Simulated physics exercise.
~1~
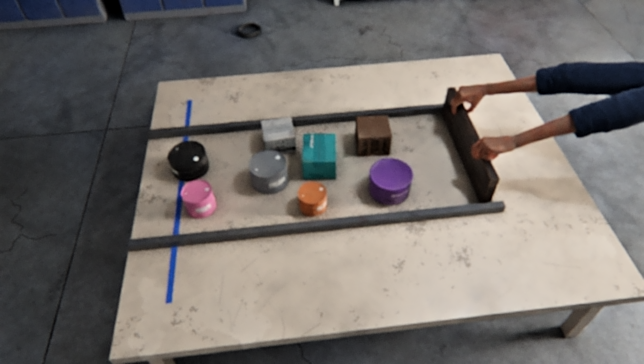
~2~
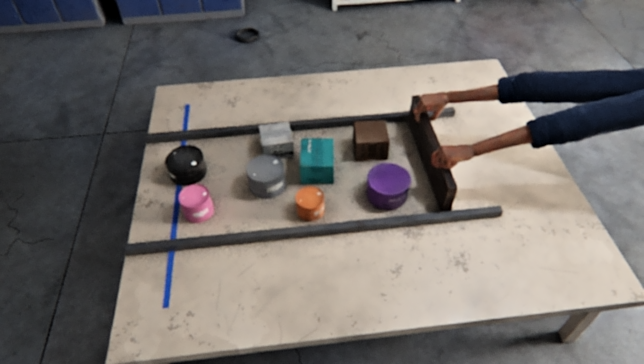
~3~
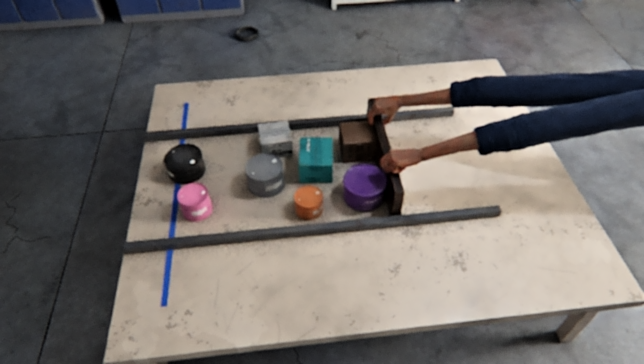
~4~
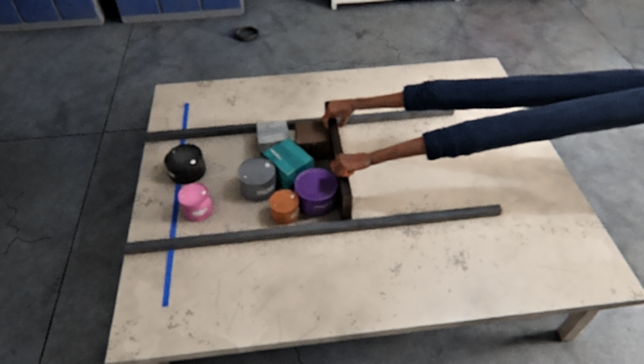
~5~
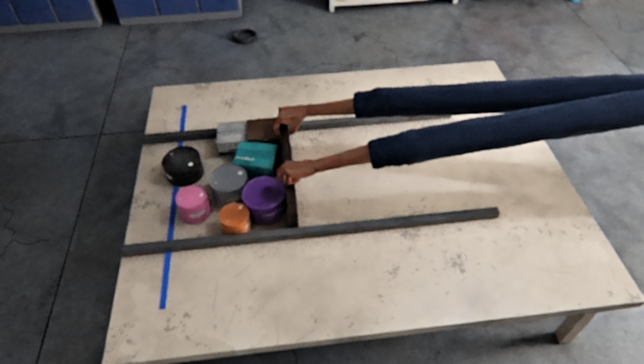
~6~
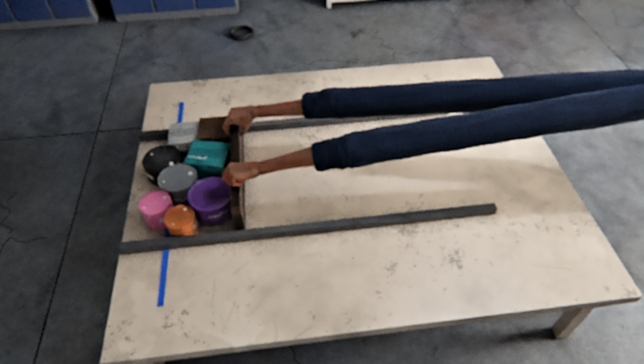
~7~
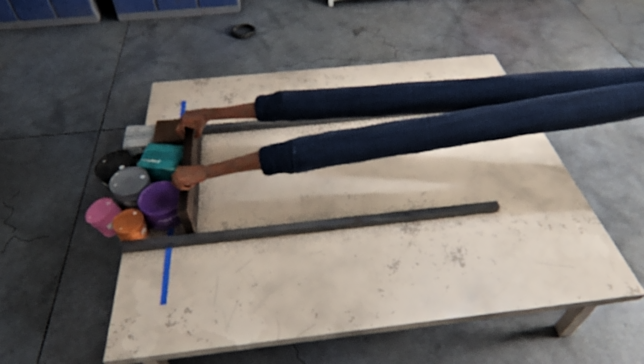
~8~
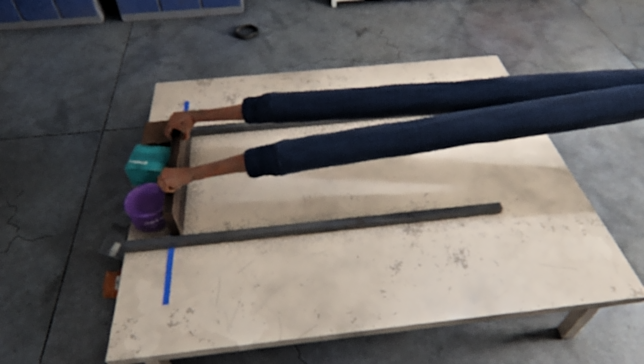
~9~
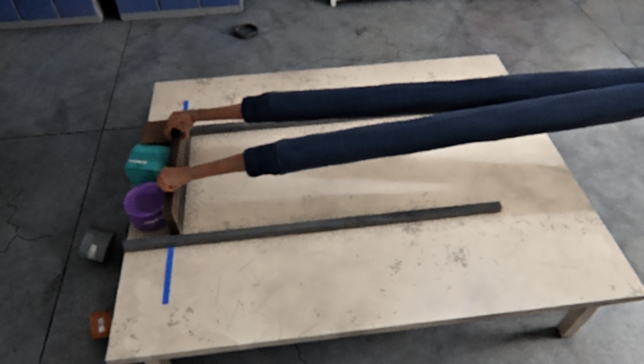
On a pale table, two hands push containers left with a plank until several fall off.
